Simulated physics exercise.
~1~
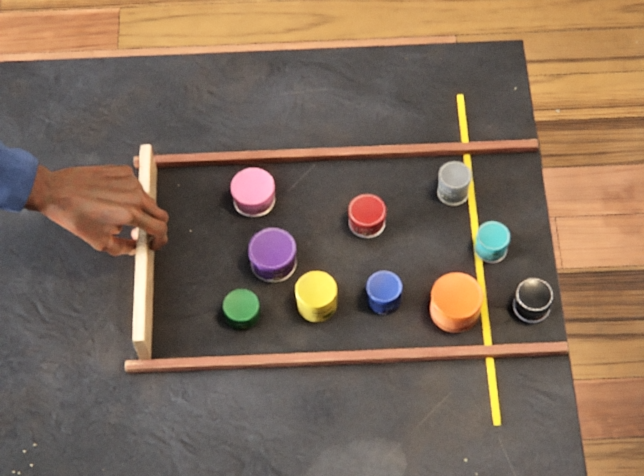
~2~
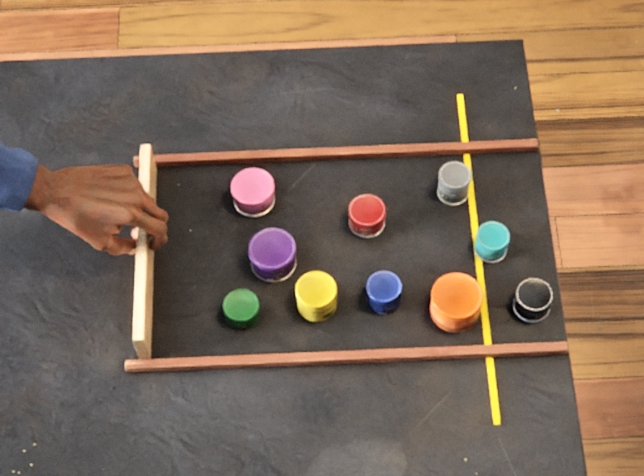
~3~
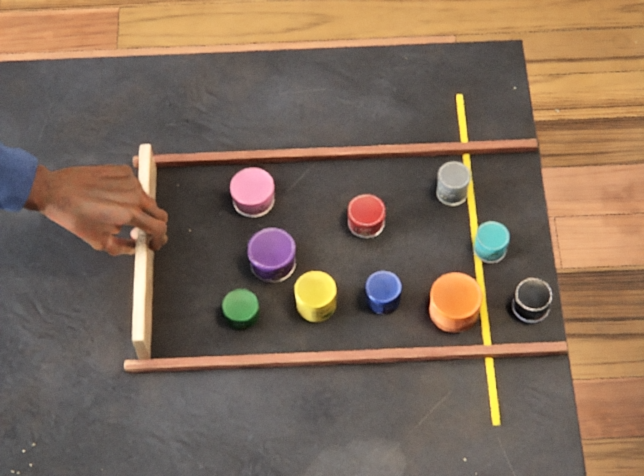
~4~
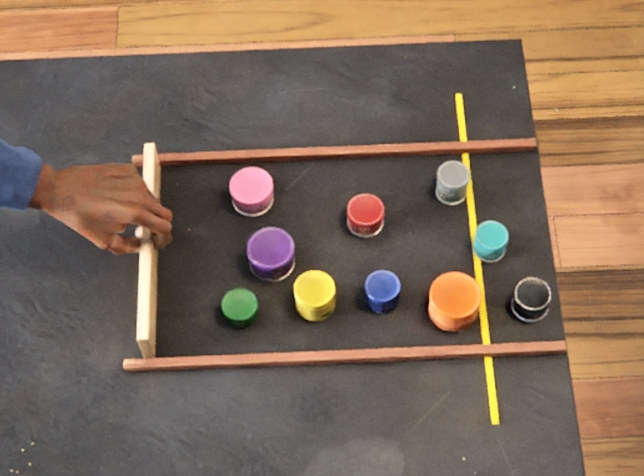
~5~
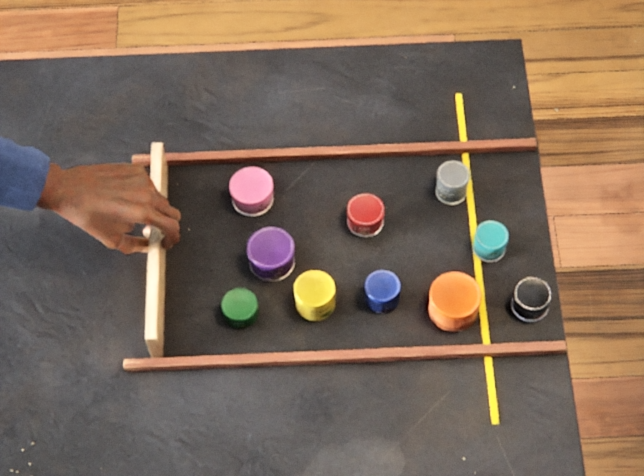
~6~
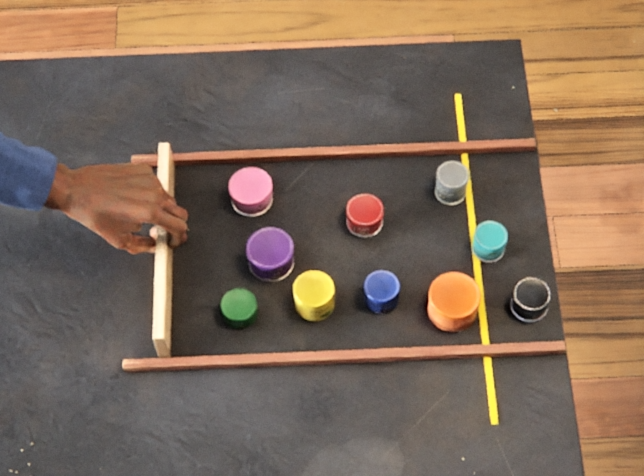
The clip shows ten colourful small containers spread between two wooden rails on a dark surface, a yellow strip crossing near the right end; a hand at the left holds a pale board still, then slides it slightly right.
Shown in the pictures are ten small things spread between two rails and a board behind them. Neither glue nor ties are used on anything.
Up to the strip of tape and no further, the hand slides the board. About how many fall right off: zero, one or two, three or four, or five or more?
From what happens, the ones that come off the end make one or two in total.
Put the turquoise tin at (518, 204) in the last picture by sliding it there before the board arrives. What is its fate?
From that start the object is safe.
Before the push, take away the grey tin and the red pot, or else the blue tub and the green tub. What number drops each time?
You'd count 2 the first time and 1 the second time.
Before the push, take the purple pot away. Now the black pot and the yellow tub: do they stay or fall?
Well, the black pot goes off the edge while the yellow tub is still there.
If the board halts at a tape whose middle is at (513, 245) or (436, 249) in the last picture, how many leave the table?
Counts: 6, 0.
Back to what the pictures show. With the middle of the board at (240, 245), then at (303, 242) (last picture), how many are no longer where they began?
So far 2, and 5 at the second.
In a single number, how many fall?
Count = 2.
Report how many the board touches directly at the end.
Tally at the end: 3.
Early on, none off yet; black pot at rest near (531, 300); turquoise tin at rest near (489, 242); grey tin at rest near (452, 183).
A while later, none off yet; black pot at rest near (531, 300); turquoise tin at rest near (492, 239); grey tin travelled about its own width near (476, 181).
Finally, the number that fall off is one or two; lost, blue tub and black pot.
